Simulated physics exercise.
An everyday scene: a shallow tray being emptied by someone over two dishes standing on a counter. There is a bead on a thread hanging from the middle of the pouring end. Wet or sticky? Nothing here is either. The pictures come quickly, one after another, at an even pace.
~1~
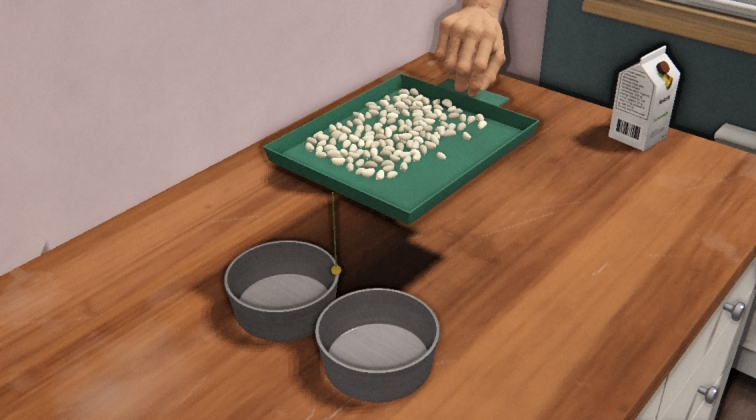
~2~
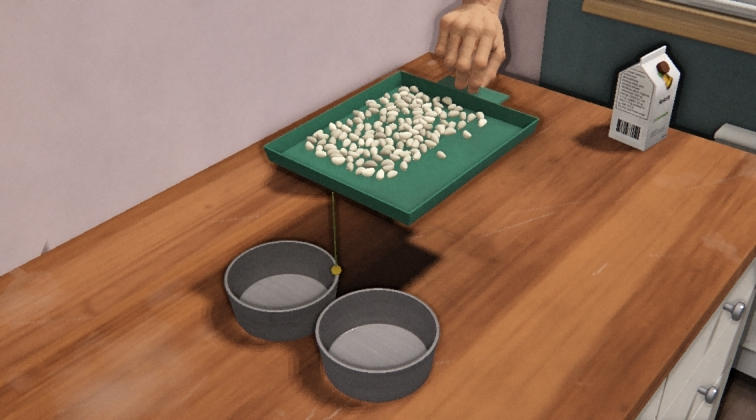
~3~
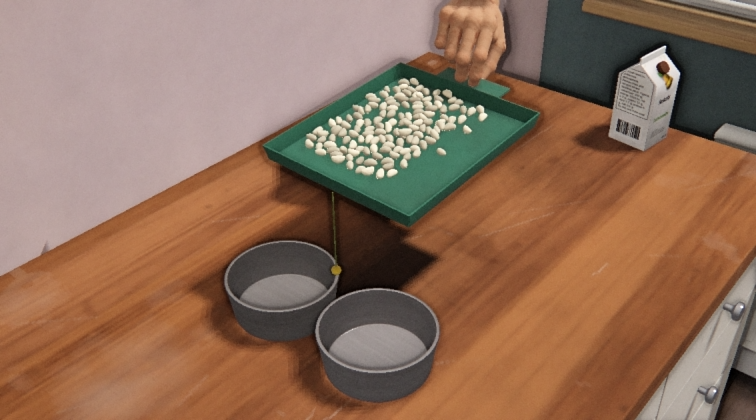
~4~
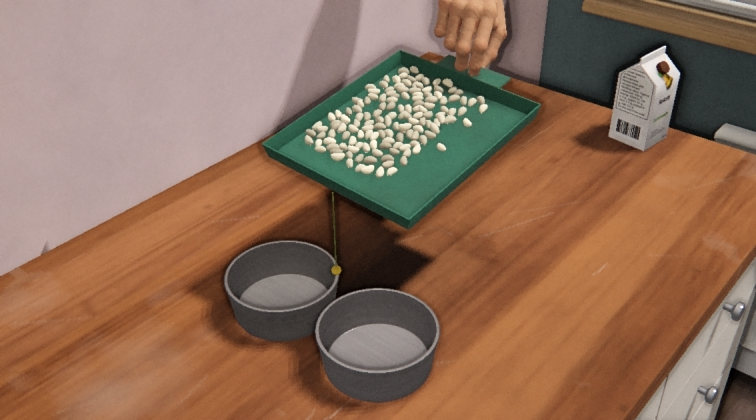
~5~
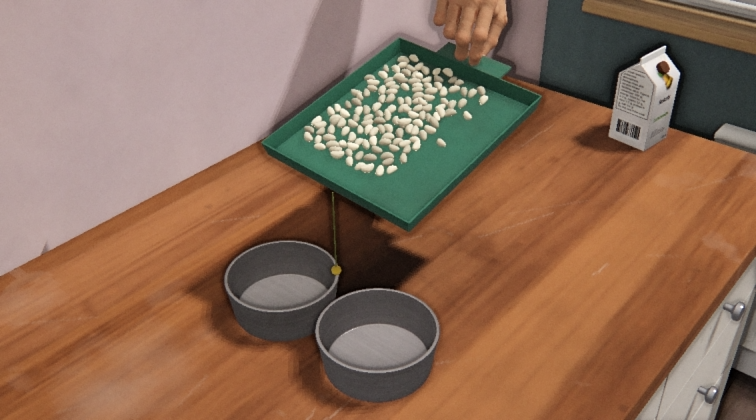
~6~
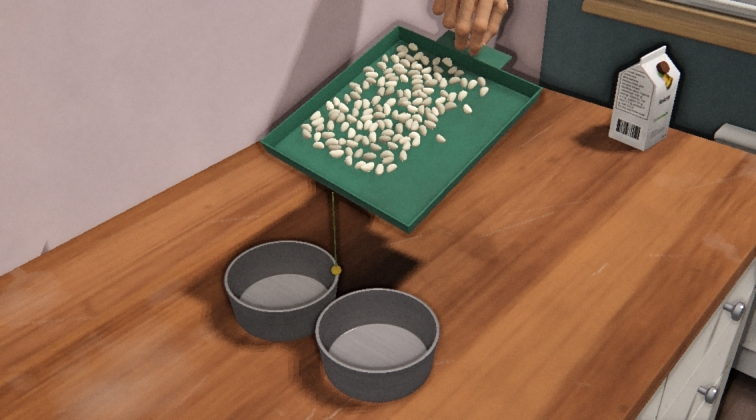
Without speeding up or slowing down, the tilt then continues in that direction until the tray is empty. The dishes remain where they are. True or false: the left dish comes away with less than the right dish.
True.
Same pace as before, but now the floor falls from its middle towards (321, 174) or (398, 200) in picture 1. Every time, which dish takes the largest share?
Case one: The dish at left. Case two: The dish at right.
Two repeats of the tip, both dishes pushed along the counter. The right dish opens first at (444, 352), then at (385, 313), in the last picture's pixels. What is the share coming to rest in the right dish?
It comes to roughly 30 per cent in one try and roughly 90 per cent in the next.
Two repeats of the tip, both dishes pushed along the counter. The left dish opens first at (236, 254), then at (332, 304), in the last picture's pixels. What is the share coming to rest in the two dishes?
Around 30 then around 70 per cent.
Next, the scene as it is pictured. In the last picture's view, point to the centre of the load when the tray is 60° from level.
Look about (376, 190) in the last picture.
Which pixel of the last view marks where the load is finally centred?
(382, 358).
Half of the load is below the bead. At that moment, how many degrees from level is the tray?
A tilt of roughly 100°.
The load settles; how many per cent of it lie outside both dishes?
That comes to some 10 per cent.
Shortly afterwards, tray tipped steeply; all but a few on the tray; only a few in the right dish; a little in the air.
Next, tray tipped right over; near two thirds on the tray; near a quarter in the right dish; only a few outside both; only a few in the air.
Some moments later, tray tipped past a quarter turn; all but a few in the right dish; only a few in the left dish; a little outside both.
In the end, tray tipped past a quarter turn; all but a few in the right dish; only a few in the left dish; a little outside both.
